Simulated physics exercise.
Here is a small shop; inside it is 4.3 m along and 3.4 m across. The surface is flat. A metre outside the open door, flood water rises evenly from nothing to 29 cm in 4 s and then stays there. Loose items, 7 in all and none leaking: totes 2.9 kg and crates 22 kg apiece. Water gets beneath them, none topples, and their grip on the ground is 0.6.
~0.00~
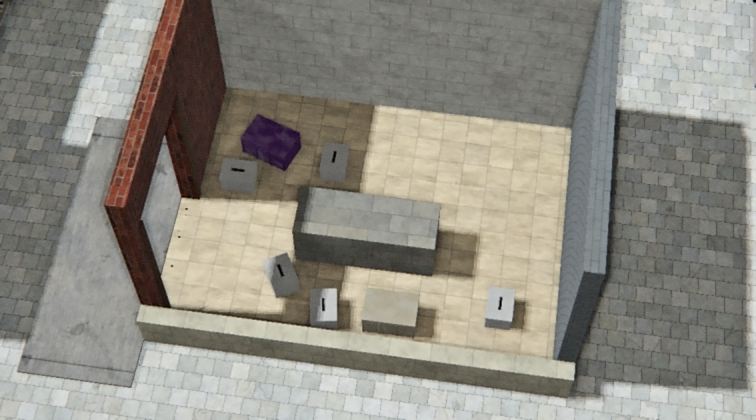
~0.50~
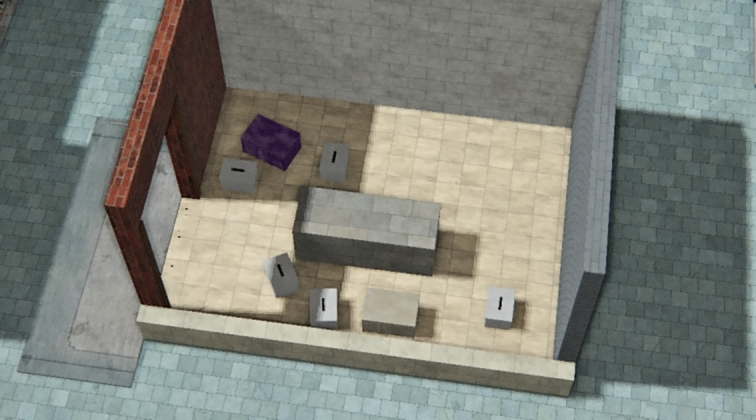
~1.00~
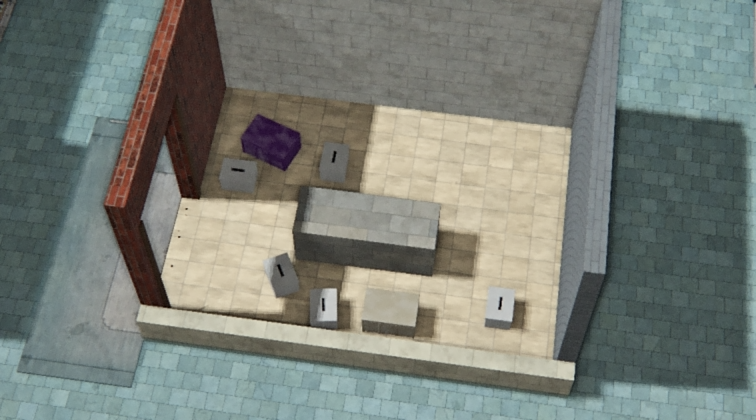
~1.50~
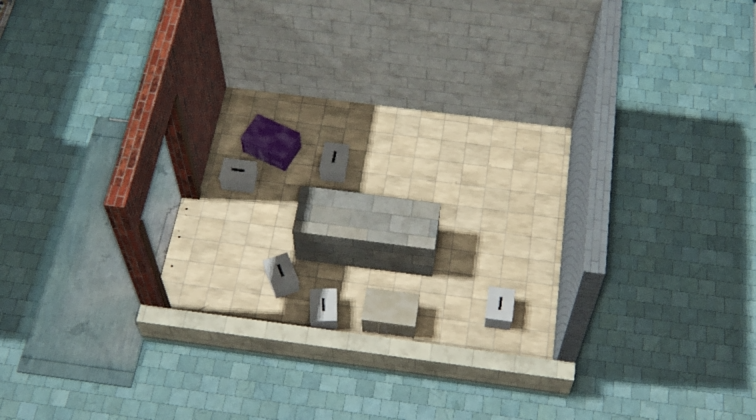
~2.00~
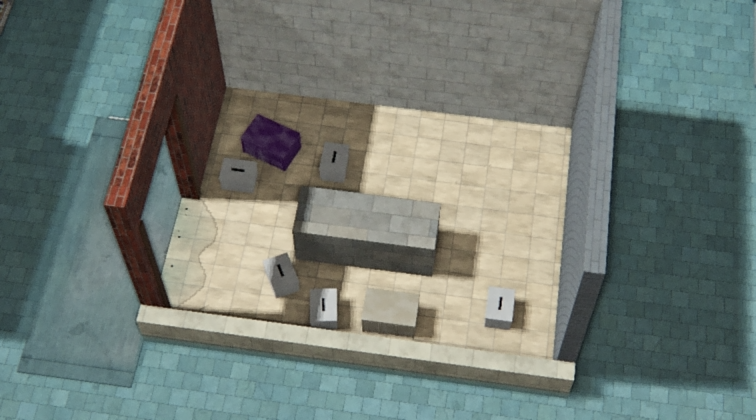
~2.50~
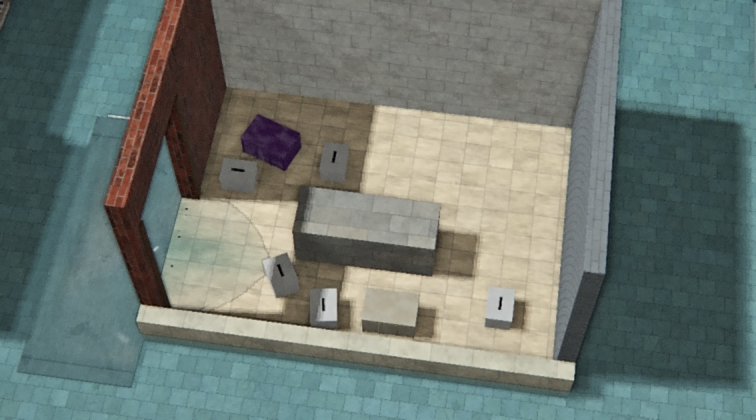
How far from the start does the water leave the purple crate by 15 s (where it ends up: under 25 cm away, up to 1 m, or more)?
Purple crate slides a little.
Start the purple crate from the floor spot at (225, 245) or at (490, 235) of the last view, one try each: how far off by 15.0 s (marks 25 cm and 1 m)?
In that order: It ends far away; it ends far away.
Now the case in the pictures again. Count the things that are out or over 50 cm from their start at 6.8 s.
I count 5.
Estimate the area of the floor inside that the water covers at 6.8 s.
Some 13 m2.
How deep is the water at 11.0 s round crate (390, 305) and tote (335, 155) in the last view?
About 16 and 18 cm.
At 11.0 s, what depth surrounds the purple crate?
About 26 cm.
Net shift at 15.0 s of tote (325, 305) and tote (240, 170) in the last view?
In turn: 250 cm, 200 cm.
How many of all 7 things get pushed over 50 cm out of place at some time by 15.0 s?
That makes 7.
After 3.5 s the purple crate is near (270, 135), 0.0 m from its start, aground; 1 afloat.
After 6.8 s the purple crate is near (270, 135), 0.0 m from its start, aground; 6 afloat.
After 11.0 s the purple crate is near (259, 88), 0.6 m from its start, afloat; 7 afloat.
After 15.0 s the purple crate is near (256, 156), 0.4 m from its start, afloat; 7 afloat.
